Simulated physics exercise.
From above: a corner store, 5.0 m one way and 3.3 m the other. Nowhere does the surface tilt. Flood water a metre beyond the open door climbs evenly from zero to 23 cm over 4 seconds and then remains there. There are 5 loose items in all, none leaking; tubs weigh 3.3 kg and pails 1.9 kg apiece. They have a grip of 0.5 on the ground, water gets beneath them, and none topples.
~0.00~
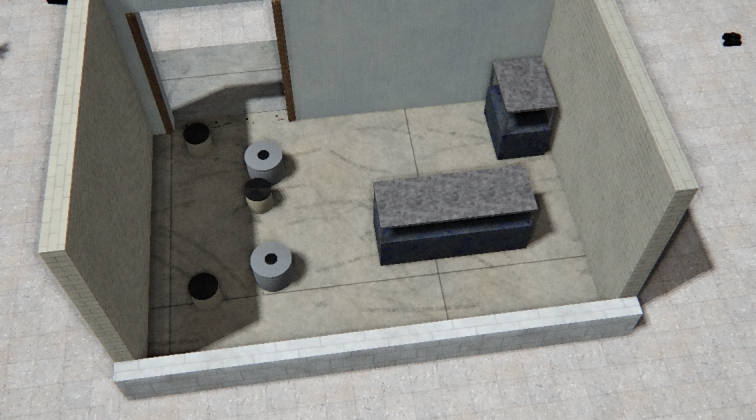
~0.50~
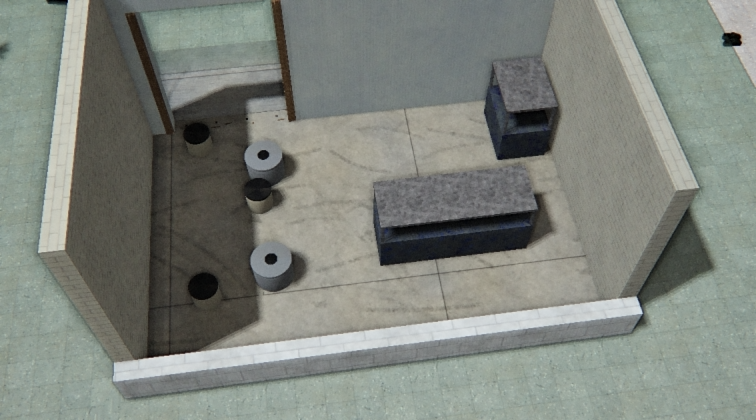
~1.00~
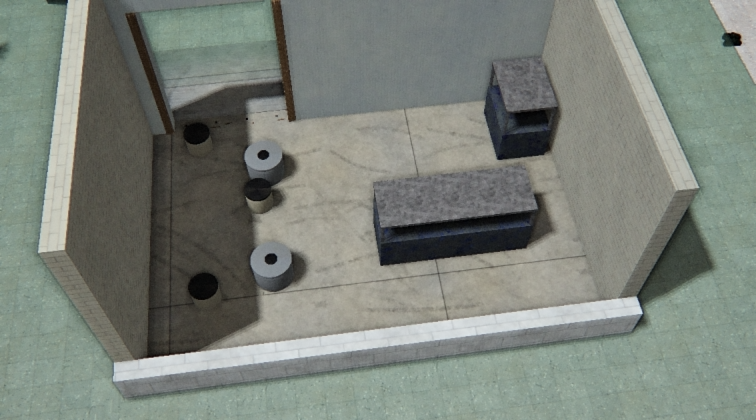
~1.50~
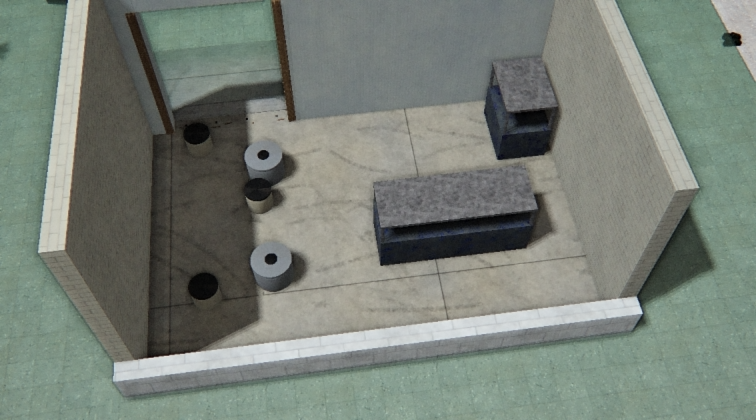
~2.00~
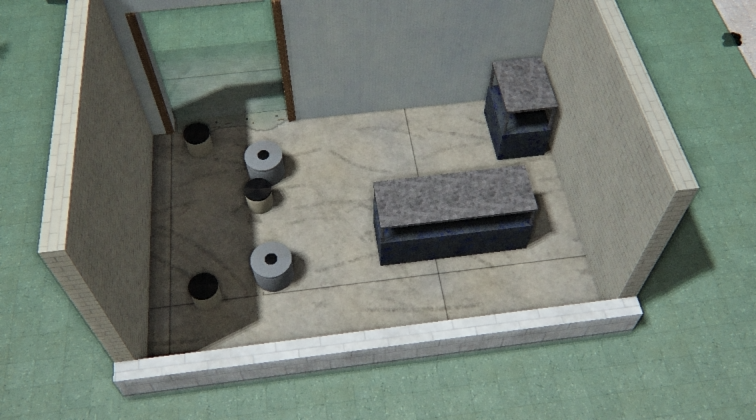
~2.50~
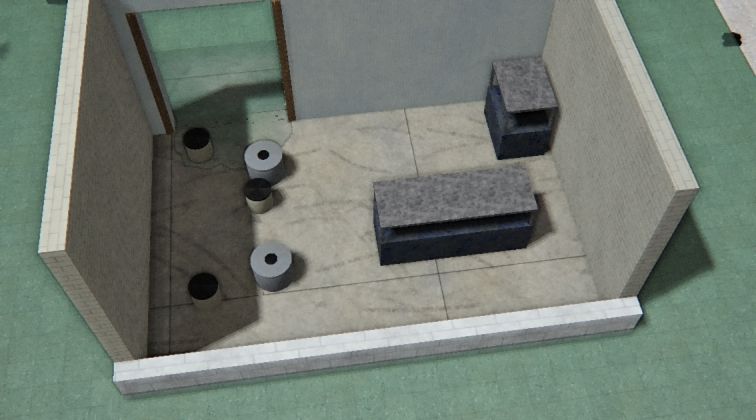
Green-tinted water spreads over the pale paving around a roofless corner store, seen from high above by a still camera. Dark-topped pails and grey tubs stand on the stained beige floor at left, with two grey-topped, dark blue counters to the right. The green deepens outside and creeps in through the back doorway, where the nearest pail finally shifts slightly toward the viewer while everything else stays put.
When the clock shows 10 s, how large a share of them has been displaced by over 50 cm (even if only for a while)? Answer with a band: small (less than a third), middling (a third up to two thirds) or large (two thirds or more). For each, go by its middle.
Large.
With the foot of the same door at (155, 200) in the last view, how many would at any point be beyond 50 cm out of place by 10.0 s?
4.
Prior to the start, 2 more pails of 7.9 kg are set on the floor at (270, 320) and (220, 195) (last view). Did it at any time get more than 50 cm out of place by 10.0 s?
In that order: More, past it.
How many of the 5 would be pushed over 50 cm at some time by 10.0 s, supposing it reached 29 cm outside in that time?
The count would be 5.
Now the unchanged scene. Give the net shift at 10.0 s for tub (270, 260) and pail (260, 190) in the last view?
They sit 350 cm and 300 cm away, in the order given.
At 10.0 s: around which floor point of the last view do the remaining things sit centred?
Centre of the remaining things: Roughly (472, 242).
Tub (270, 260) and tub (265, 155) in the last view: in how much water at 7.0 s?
First roughly 14 cm, second roughly 6 cm.
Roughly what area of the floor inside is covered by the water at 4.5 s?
Wet area: Approx. 7.0 m2.
After 3.5 s 1 of 5 are over 50 cm from their spots; 0 afloat.
After 4.5 s 3 of 5 are over 50 cm from their spots; 1 afloat.
After 7.0 s 5 of 5 are over 50 cm from their spots; 4 afloat.
After 10.0 s 5 of 5 are over 50 cm from their spots, and 5 have been at some point; 5 afloat.
